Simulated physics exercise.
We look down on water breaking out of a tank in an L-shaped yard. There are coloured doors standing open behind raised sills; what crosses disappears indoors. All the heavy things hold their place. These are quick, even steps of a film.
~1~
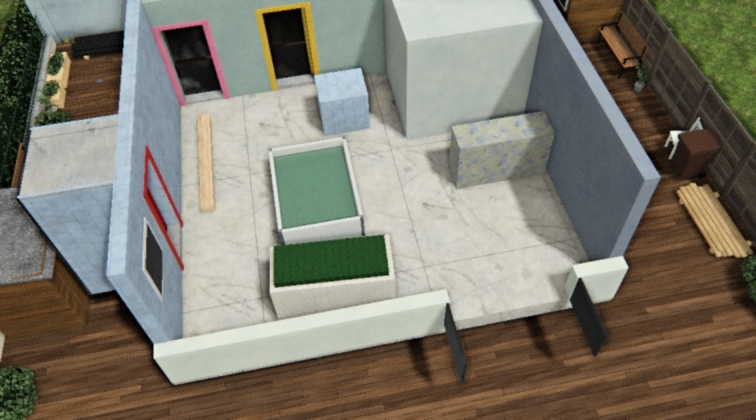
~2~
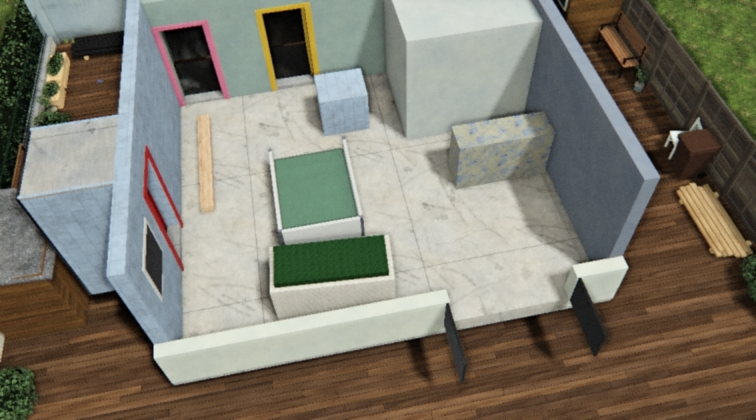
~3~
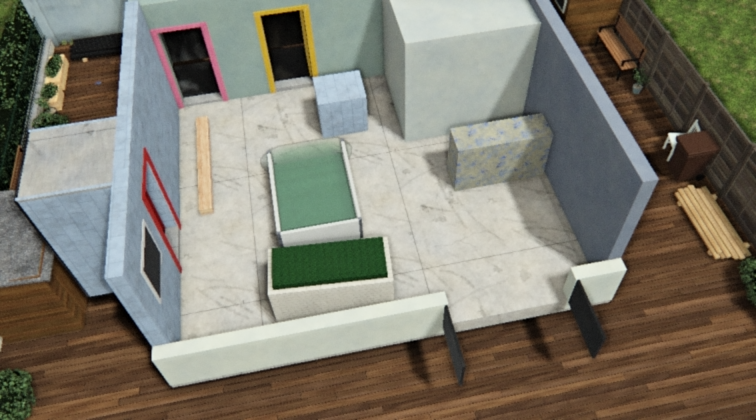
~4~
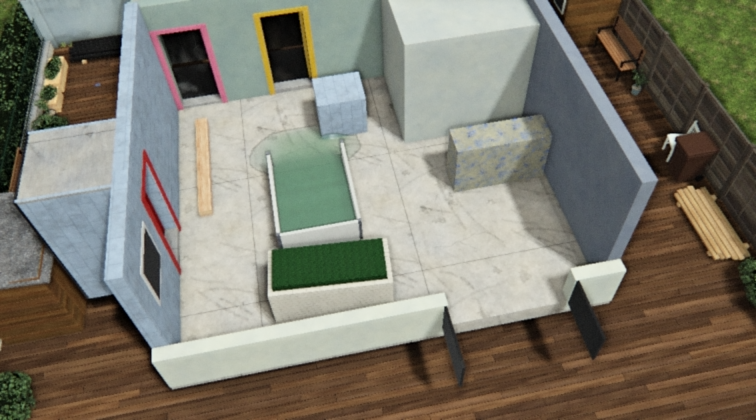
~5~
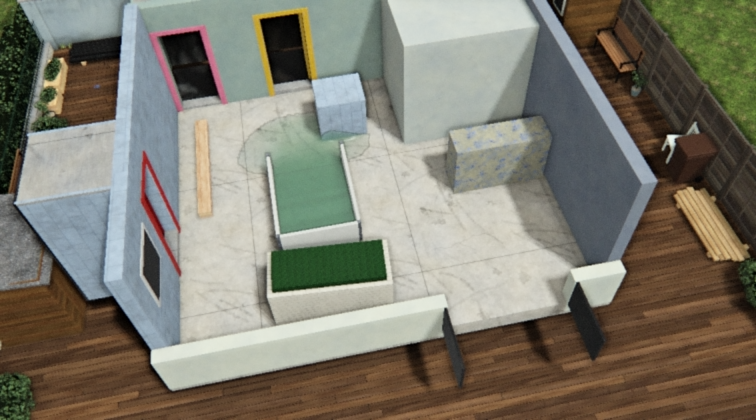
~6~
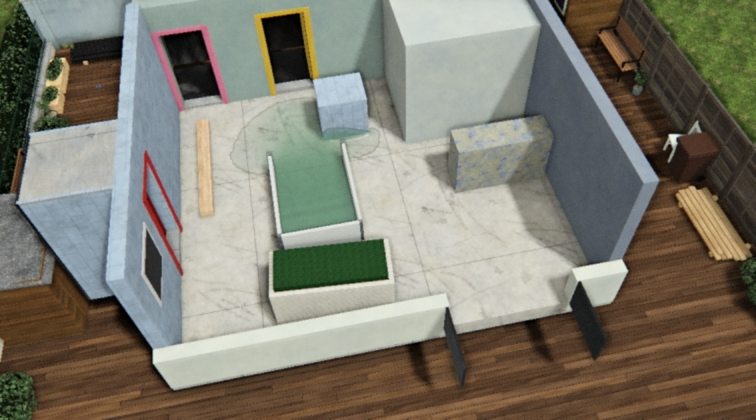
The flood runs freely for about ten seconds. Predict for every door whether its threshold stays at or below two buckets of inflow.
The pink door tops two buckets; the yellow door tops two buckets; the red door does not top two buckets.
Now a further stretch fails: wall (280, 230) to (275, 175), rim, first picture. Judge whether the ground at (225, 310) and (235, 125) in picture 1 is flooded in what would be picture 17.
The first spot is swamped, the second swamped.
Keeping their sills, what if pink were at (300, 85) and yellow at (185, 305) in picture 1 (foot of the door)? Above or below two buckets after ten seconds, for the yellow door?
The yellow door remains below the mark.
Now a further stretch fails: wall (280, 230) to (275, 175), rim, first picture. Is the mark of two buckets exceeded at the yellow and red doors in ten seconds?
My reading: Yellow is under, red is over.
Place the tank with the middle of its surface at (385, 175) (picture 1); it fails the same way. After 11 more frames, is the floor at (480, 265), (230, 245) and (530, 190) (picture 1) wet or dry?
So, in the order given, I'd say unaffected, unaffected, unaffected.
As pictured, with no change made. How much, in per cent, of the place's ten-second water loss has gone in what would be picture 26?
It comes to around 65 per cent.
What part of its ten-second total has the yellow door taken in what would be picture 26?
My figure is 95 in a hundred.
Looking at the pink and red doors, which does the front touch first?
That's the one in pink.
A moment on, water covers 20 % of the floor; the pink door not reached, the yellow door over two buckets in, the red door not reached.
Next, water covers 25 % of the floor; the pink door under two buckets in, the yellow door far over two buckets in, the red door not reached.
Then, water covers 40 % of the floor; the pink door over two buckets in, the yellow door far over two buckets in, the red door not reached.
Later, water covers 60 % of the floor; the pink door far over two buckets in, the yellow door far over two buckets in, the red door wet at the sill, nothing in.
In the end, water covers 75 % of the floor; the pink door far over two buckets in, the yellow door far over two buckets in, the red door wet at the sill, nothing in.
